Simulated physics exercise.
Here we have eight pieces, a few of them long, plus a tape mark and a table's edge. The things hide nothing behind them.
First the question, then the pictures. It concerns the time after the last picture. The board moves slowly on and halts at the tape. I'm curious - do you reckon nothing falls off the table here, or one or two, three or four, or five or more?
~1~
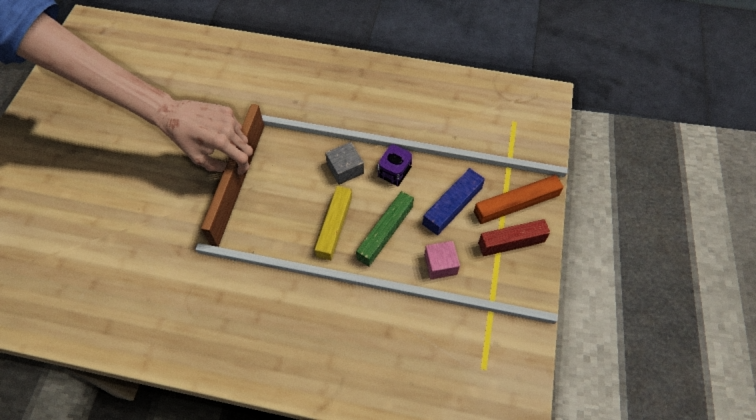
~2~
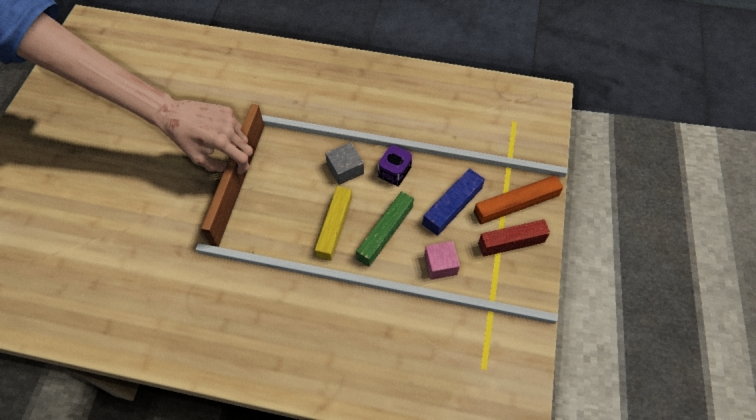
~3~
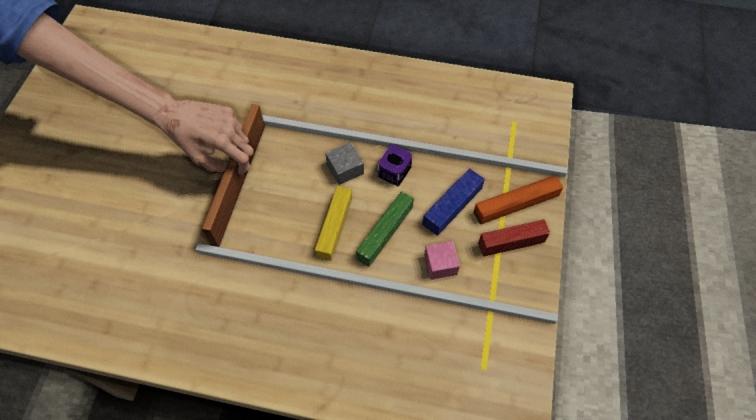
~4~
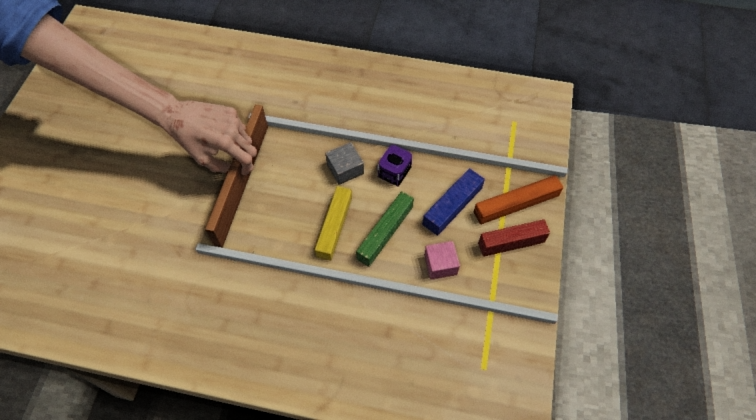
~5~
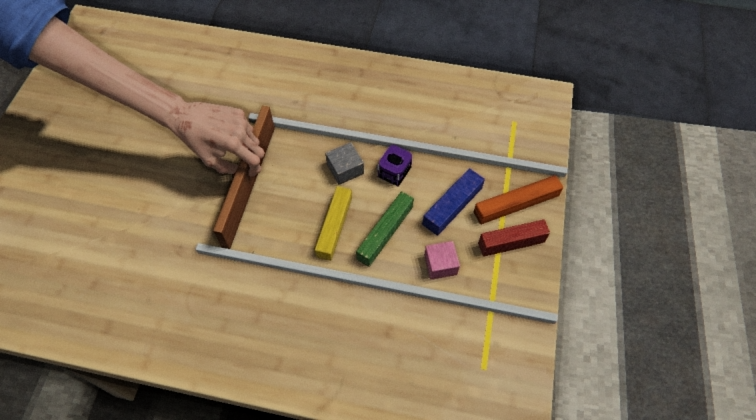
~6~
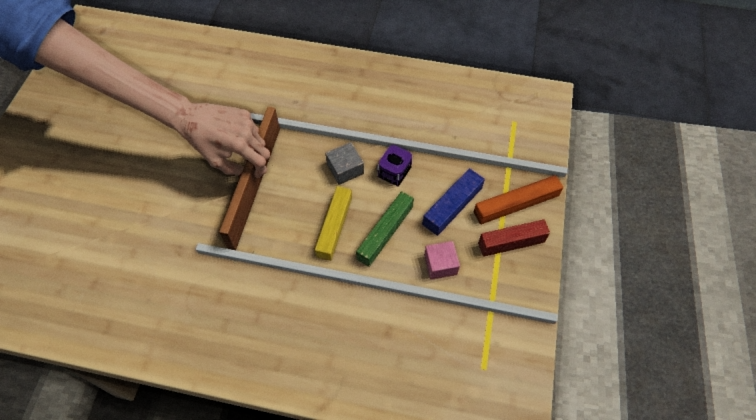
The pieces lost over the edge are fewer than three, but some.
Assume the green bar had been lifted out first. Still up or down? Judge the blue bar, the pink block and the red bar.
Blue bar: Is still there; pink block: Is still there; red bar: Is gone.
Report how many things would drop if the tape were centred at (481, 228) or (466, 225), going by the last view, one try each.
So that's 0 for the first and 0 for the second.
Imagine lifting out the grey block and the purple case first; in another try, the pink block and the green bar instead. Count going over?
You'd see 2 fallen, and 0 in the other try.
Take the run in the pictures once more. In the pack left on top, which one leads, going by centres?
That would be the blue bar.
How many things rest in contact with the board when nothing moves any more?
The count is 3.
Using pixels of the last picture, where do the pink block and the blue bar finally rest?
The first one ends at (545, 294), the second at (561, 226).
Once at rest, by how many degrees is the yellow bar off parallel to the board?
Roughly 0° out of line.
A little later, none off yet; orange stick at rest near (518, 200); red bar at rest near (514, 238); blue bar at rest near (454, 202).
When it is over, the number that fall off is one or two; down, red bar and orange stick.
